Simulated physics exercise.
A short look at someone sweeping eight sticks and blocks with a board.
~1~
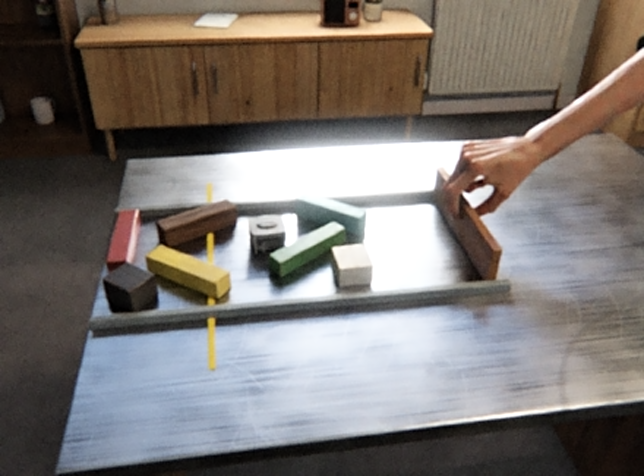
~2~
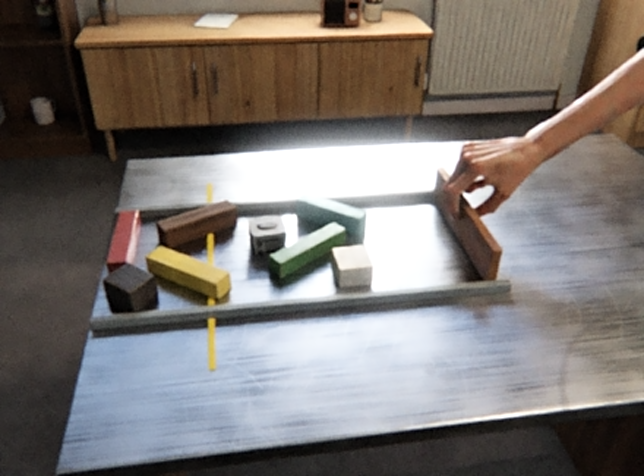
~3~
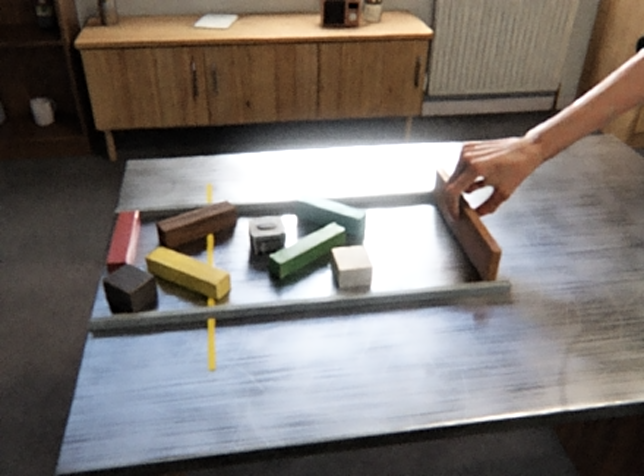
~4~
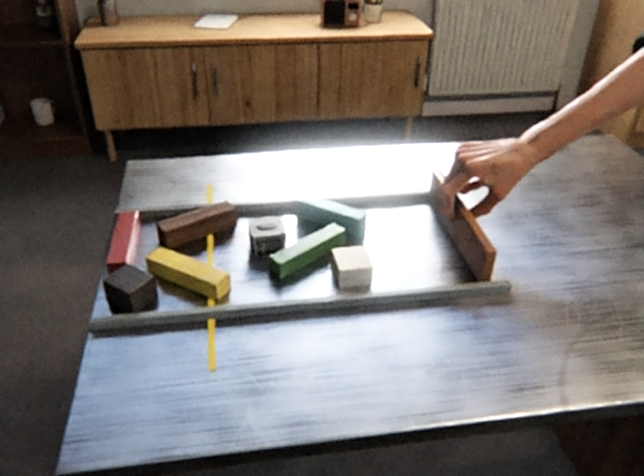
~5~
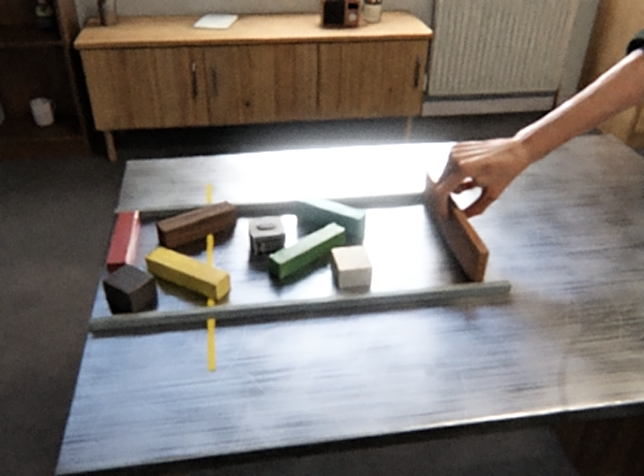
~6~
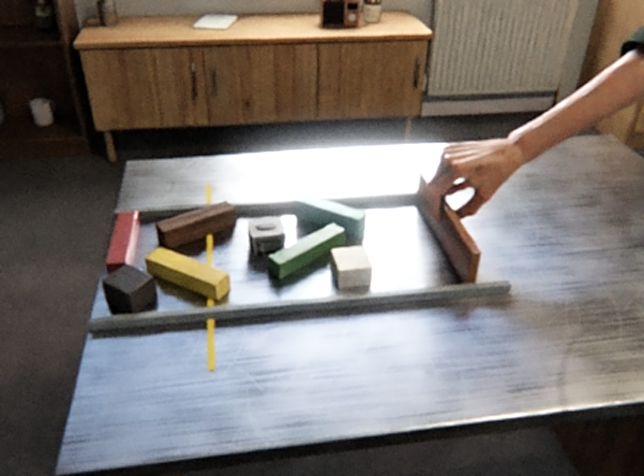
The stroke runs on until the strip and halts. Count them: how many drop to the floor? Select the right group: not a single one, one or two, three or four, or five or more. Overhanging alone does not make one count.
Off the edge go just one or two.
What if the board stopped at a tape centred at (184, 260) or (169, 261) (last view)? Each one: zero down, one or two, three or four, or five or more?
First place: 3 or 4; second place: Three or four.
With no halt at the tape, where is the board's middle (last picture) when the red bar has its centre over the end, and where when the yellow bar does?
Red bar: (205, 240); yellow bar: (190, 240).
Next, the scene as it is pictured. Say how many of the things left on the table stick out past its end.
Things overhanging at the end: 1.
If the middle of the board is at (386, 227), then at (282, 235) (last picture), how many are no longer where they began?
Moved so far: 0, then 6.
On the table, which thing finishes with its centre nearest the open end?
The red bar is it.
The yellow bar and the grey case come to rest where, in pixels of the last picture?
In the last picture the yellow bar sits at (114, 285) while the grey case sits at (173, 243).
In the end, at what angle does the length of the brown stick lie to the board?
Misalignment: Close to 45°.
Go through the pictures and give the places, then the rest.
In the first picture, red bar (124, 242); black block (131, 287); yellow bar (188, 271); board (463, 220); tape (211, 257).
In the second picture, black block (131, 288); board (463, 221).
In the third picture, yellow bar (188, 272); green bar (308, 249).
In the fourth picture, red bar (124, 243); brown stick (198, 224).
In the fifth picture, black block (131, 289); white block (352, 266).
In the sixth picture, red bar (124, 243); black block (130, 289); yellow bar (187, 273); board (444, 223); tape (210, 258).
Early on, none off yet; red bar at rest near (124, 243); black block at rest near (130, 289); yellow bar at rest near (187, 273).
A while later, none off yet; red bar moving near (117, 243); black block travelled a little near (111, 293); yellow bar travelled a little near (140, 282).
Finally, the number that fall off is one or two; lost, black block.
